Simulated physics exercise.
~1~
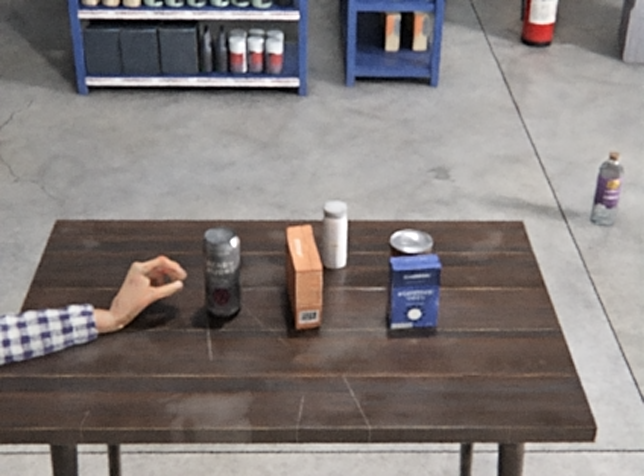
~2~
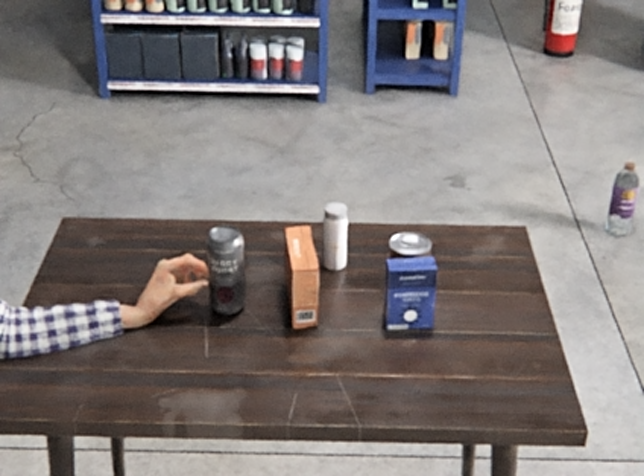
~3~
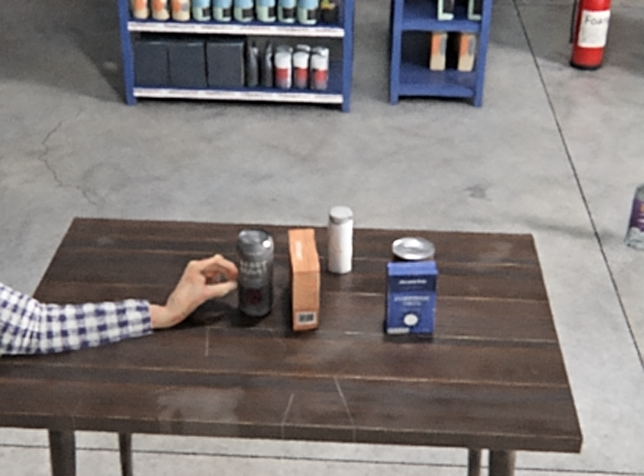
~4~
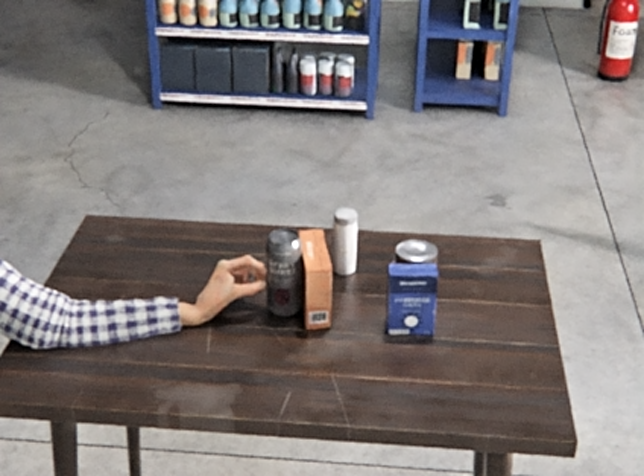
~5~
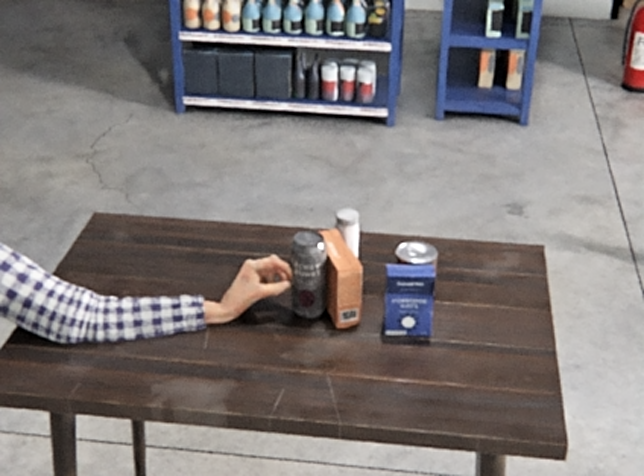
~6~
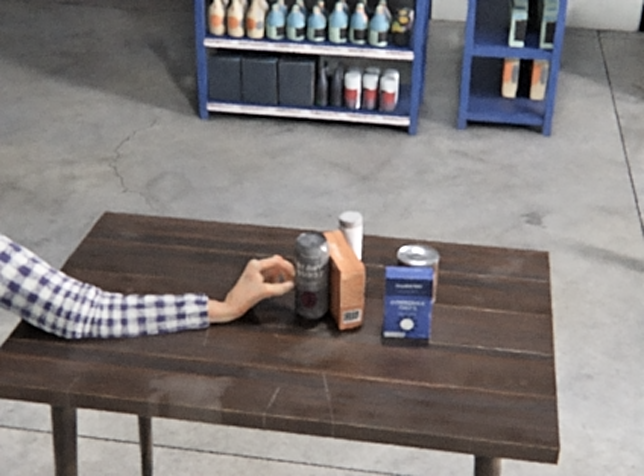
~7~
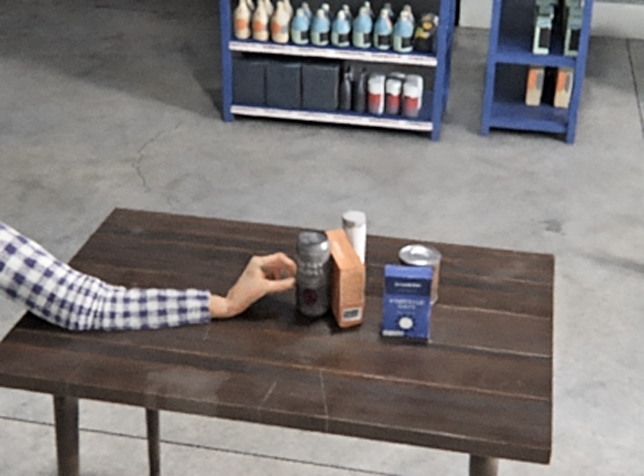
A hand in a checked sleeve pushed a dark grey can to the right across a wooden table until it met an orange packet and nudged it along a little, then halted with both still upright beside the white shaker, blue packet and tin.
